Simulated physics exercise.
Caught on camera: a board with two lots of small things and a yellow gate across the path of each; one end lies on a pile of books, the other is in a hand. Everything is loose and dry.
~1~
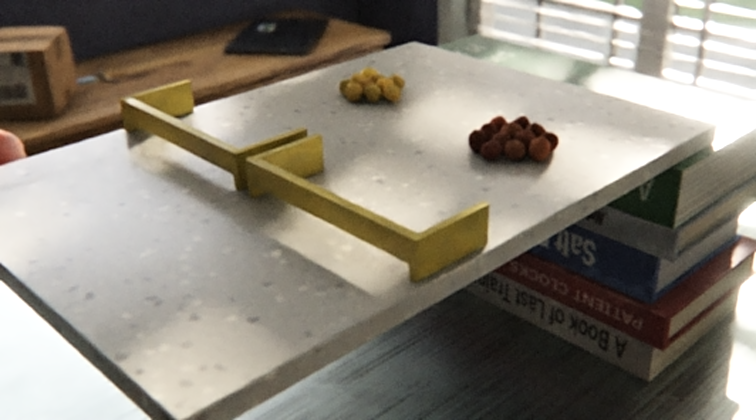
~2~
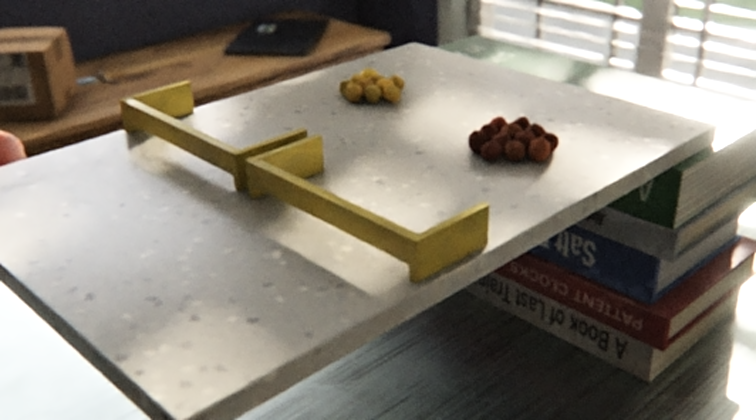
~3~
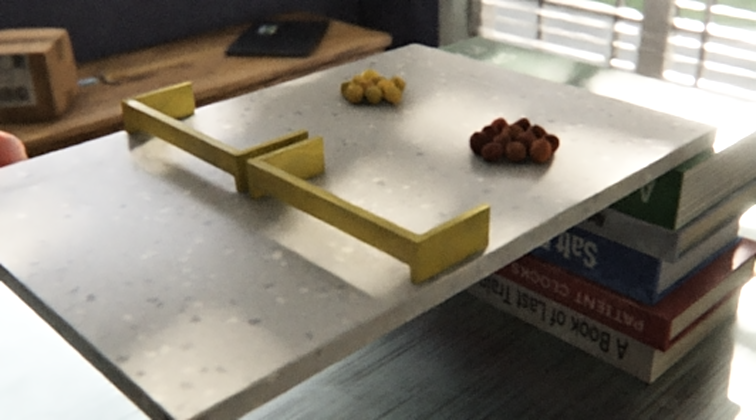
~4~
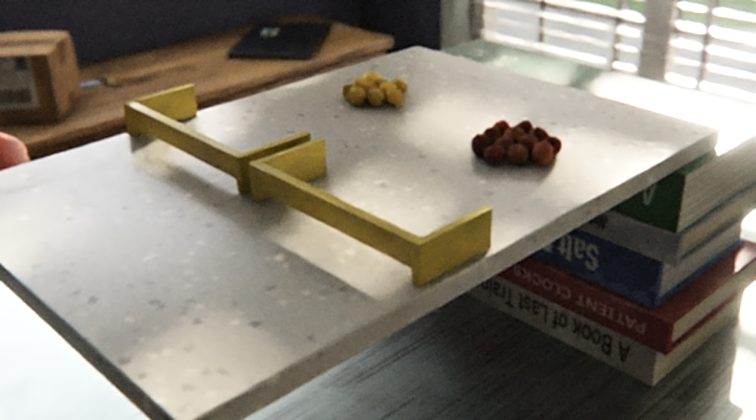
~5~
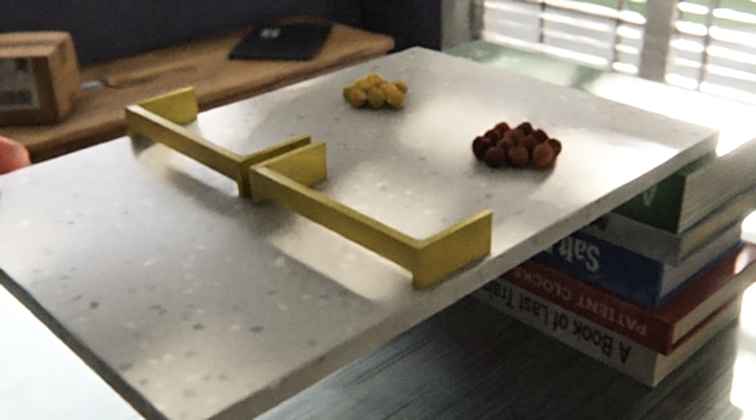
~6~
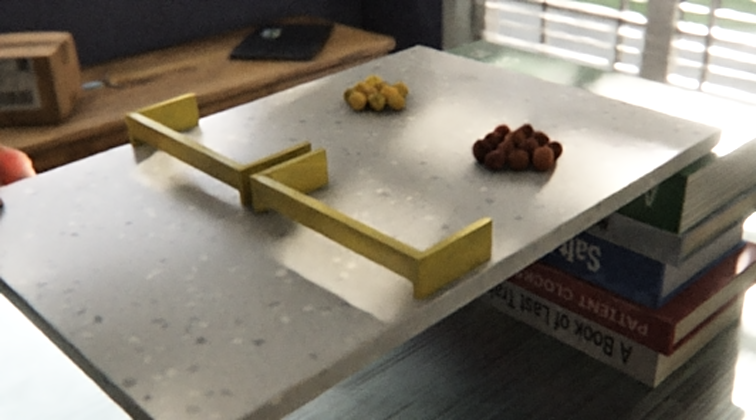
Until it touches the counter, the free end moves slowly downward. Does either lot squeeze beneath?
At the end, the nearer lot will likely find no way out. The farther lot will likely find no way out.
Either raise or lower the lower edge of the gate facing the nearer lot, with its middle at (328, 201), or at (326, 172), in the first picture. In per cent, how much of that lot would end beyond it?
Around 100 per cent the first time, around 100 per cent the second.
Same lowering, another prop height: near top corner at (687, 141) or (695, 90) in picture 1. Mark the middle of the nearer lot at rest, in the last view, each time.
Final centre, try 1 ~ (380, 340); try 2 ~ (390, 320).
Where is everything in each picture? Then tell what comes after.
The first picture shows held end of the board near (190, 409), level; book pile near (556, 113), nearly half as high as the board is long; nearer lot near (511, 133), a few clay pellets; farther lot near (365, 87), a few puffed corn balls; nearer gate near (328, 207), its slot lower than a piece; farther gate near (179, 134), its slot lower than a piece.
The second picture shows held end of the board near (190, 410), level; farther lot near (365, 87).
The third picture shows held end of the board near (191, 411), level; nearer lot near (512, 135).
The fourth picture shows held end of the board near (192, 413), level; farther lot near (368, 91).
The fifth picture shows held end of the board, level; nearer lot near (515, 139).
The sixth picture shows held end of the board, down by 2°; book pile near (561, 119); nearer lot near (515, 141), not moving; farther lot near (369, 95), not moving; nearer gate near (332, 224); farther gate near (184, 149).
Then, 0.80 s on from there, board sloping at 16°; nearer lot on its way down; farther lot on its way down.
Then, 1.50 s on from there, board sloping at 28°; nearer lot has reached its gate; farther lot has reached its gate.
Then, 2.10 s on from there, board resting at 29°; nearer lot has reached its gate; farther lot has reached its gate.
In the end, board resting at 29°; nearer lot gathered behind its gate; farther lot gathered behind its gate.
